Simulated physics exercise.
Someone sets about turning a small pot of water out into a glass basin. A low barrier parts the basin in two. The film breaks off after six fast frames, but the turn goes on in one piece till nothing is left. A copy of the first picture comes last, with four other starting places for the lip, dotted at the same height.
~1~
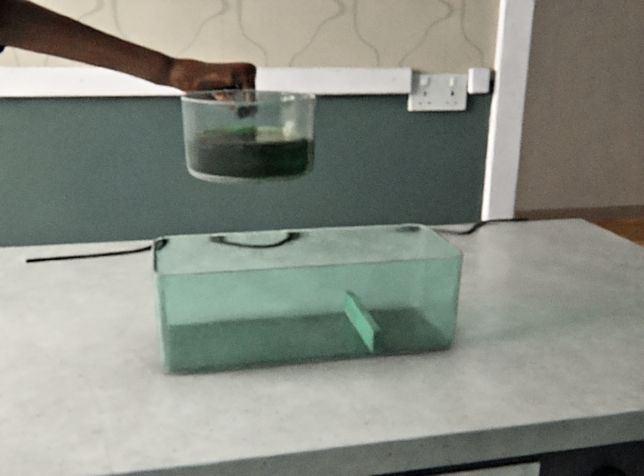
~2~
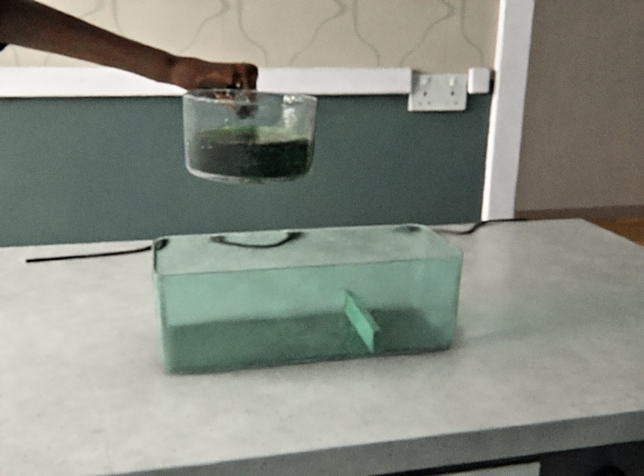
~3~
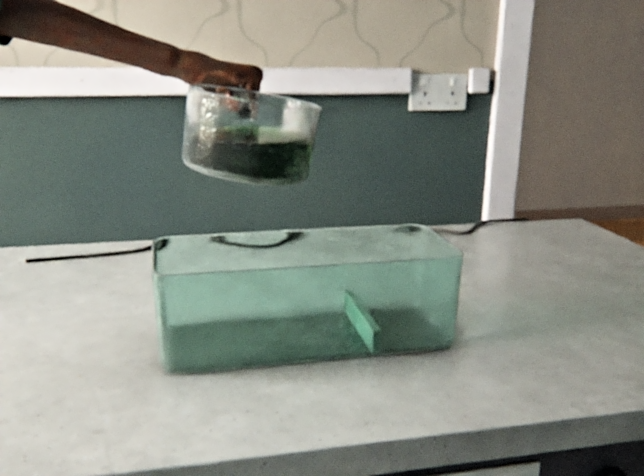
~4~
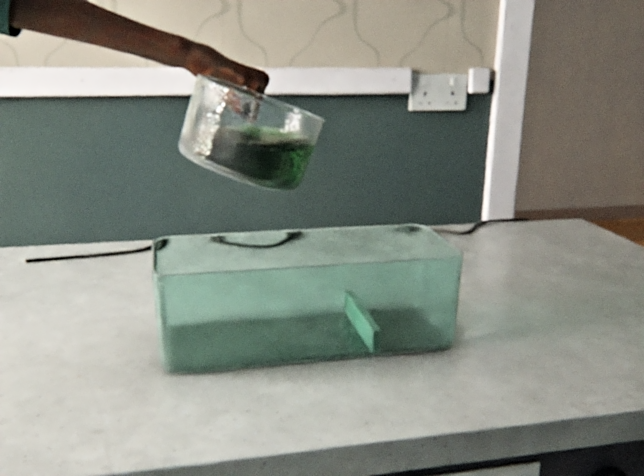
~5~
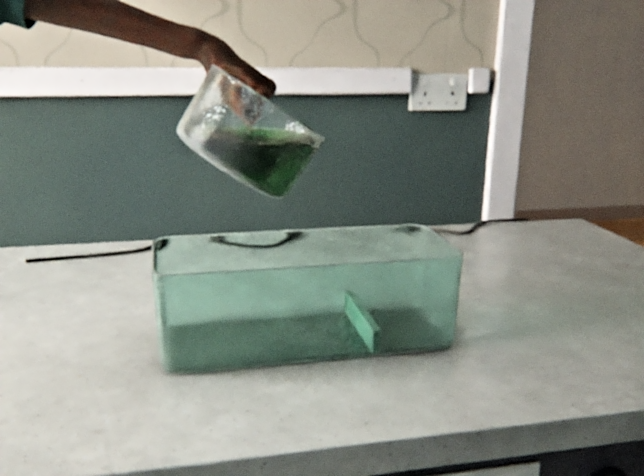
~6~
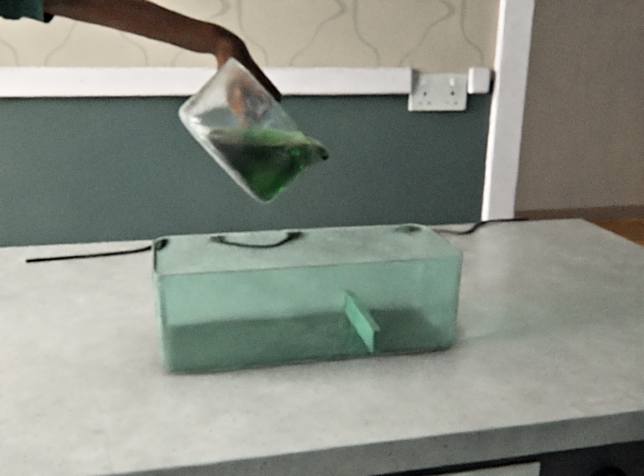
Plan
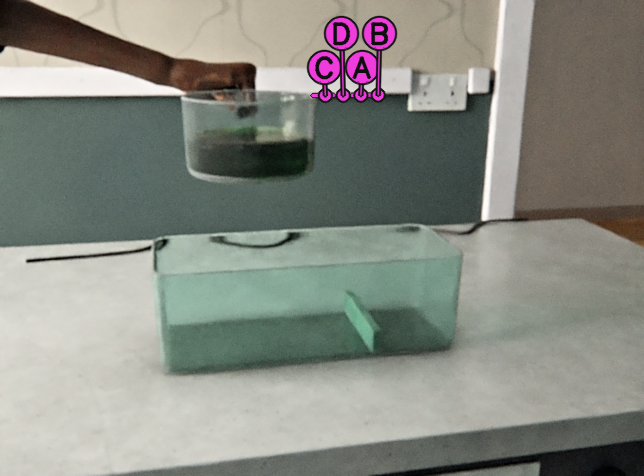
The clip opens on a hand holding a clear glass pot of dark green water upright above a greenish glass basin with a low barrier inside. The hand tips the pot steadily to the right, and the water shifts toward the lowered lip until a little reaches over its edge.
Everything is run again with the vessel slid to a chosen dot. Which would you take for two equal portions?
Take C.
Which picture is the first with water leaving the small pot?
Picture 6.
In magenta, A at (360, 95); B at (378, 95); C at (325, 95); D at (343, 95).
If A is chosen, about 35 % ends left of the wall and 64 % right of it.
If B is chosen, about 37 % ends left of the wall and 62 % right of it.
If C is chosen, about 52 % ends left of the wall and 48 % right of it.
If D is chosen, about 35 % ends left of the wall and 65 % right of it.
